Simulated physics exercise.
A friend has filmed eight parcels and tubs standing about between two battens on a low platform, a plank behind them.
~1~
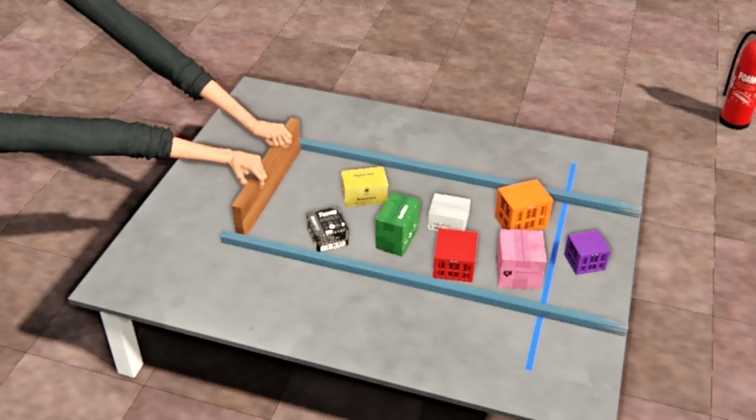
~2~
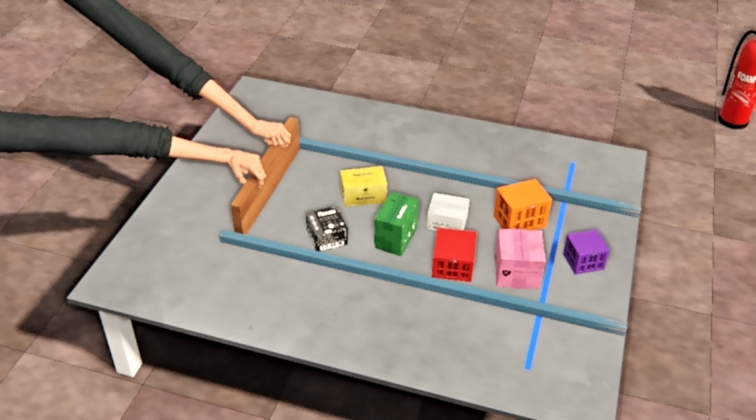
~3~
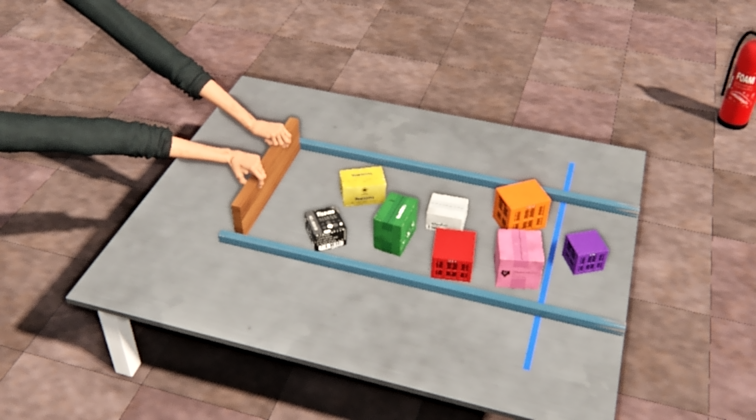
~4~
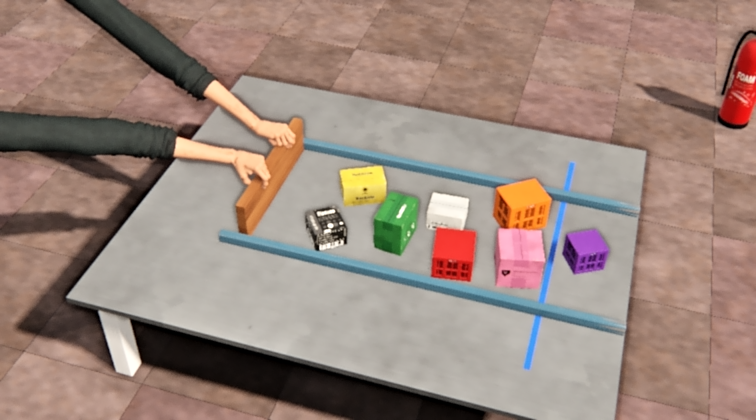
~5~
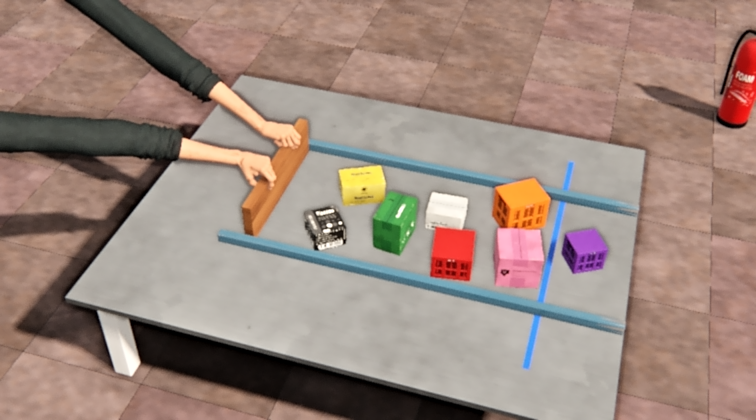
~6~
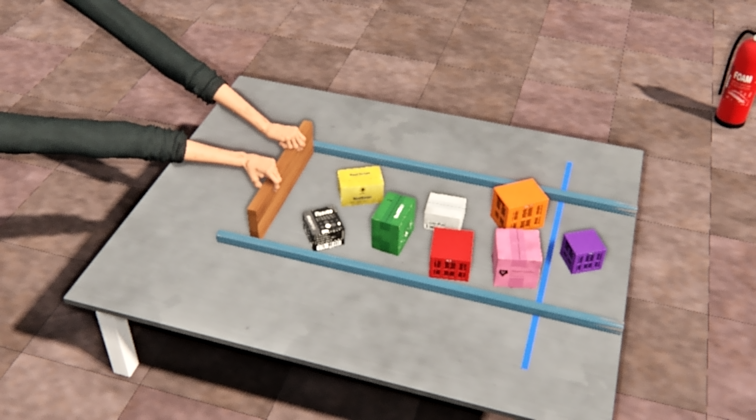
At first, two hands hold a wooden plank still at the left end of a grey platform, behind eight colourful boxes and crates standing between two blue battens. Then the hands slide the plank slightly to the right, leaving a gap before the black and yellow boxes, while the parcels stay practically motionless.
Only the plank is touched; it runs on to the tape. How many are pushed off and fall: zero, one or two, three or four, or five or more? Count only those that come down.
In the end the number that fall off is one or two.
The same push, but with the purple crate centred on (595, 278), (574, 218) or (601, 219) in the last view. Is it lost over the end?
Place by place, it is lost; does not fall; does not fall.
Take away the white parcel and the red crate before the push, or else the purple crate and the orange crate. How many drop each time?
First 0, then 1.
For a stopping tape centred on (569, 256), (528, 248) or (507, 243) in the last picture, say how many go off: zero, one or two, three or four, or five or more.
For each place: Three to four; one or two; no fall at all.
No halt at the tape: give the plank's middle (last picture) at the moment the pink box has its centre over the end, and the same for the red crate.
At (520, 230) for the pink box; at (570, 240) for the red crate.
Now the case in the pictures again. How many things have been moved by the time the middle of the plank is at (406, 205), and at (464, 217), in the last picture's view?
First 5, then 8.
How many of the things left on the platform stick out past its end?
Overhanging: 2.
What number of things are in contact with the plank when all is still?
In contact: 4.
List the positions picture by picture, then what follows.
In the first picture, purple crate (587, 252); pink box (520, 259); orange crate (523, 208); plank (269, 176); tape (554, 253).
In the second picture, pink box (519, 259); white parcel (448, 214).
In the third picture, orange crate (521, 208); green parcel (395, 224).
In the fourth picture, purple crate (585, 252); black box (326, 228).
In the fifth picture, pink box (518, 258); plank (278, 177).
In the sixth picture, purple crate (583, 251); pink box (516, 258); orange crate (519, 208); plank (283, 179); tape (550, 252).
A little later, none off yet; purple crate at rest near (583, 251); pink box at rest near (516, 258); orange crate at rest near (519, 208).
Next, none off yet; purple crate at rest near (583, 251); pink box shifted a little near (530, 261); orange crate shifted a little near (527, 207).
Later still, none off yet; purple crate shifted about its own width near (607, 248); pink box shifted well along near (605, 278); orange crate shifted about its own width near (560, 205).
When it is over, the number that fall off is one or two; down, pink box and purple crate.
